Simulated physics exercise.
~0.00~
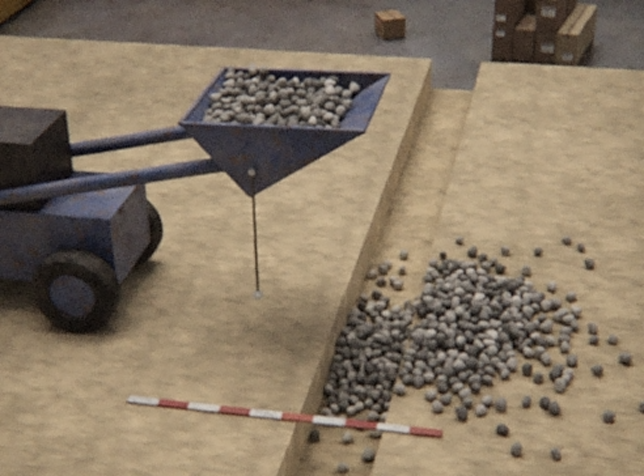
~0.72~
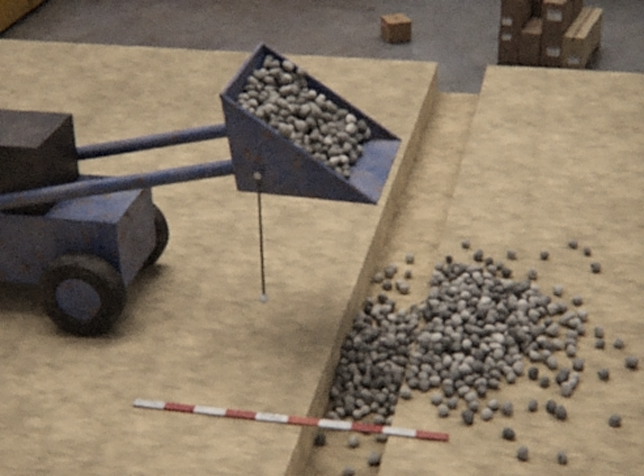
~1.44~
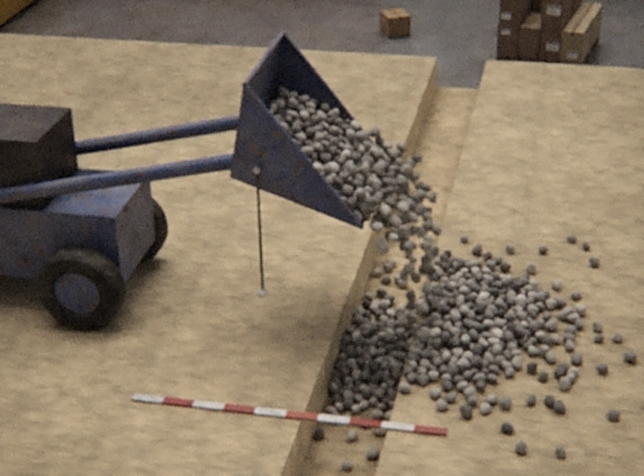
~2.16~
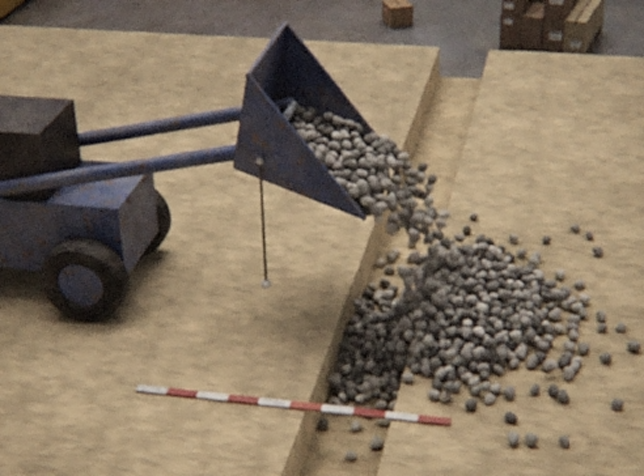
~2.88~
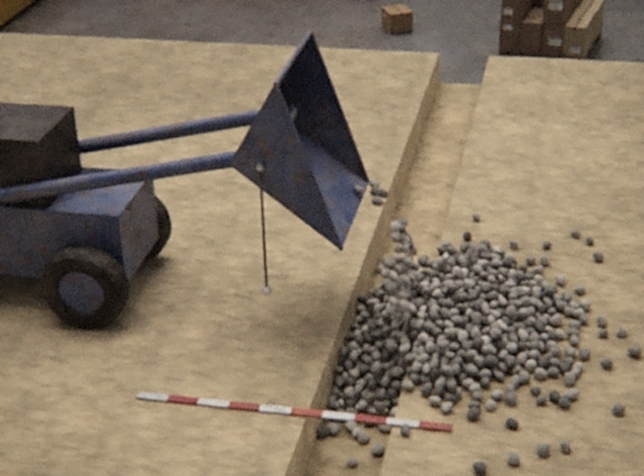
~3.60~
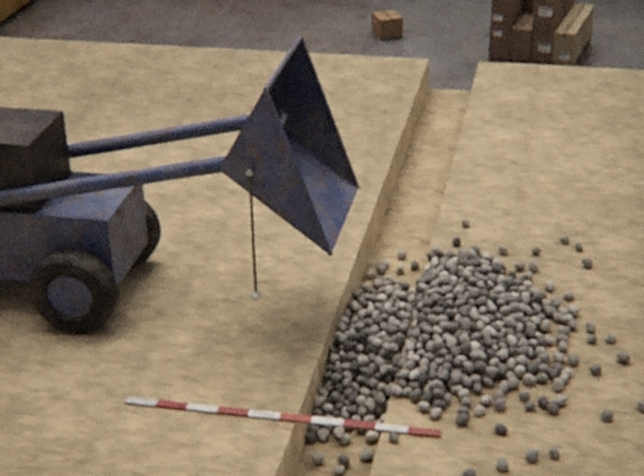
At the start, a blue loader on a pale floor holds a raised skip full of grey stones near the edge of a trench, where a heap of similar stones already lies in the trench and over its far side. The skip tips forward to the right, and the stones slide toward its lip. As it tilts further, they pour over the edge and tumble onto the heap. The skip pauses while stones keep spilling, then tips more steeply and empties. It ends hanging steeply downward, bare inside, above a larger heap with scattered stones around it.
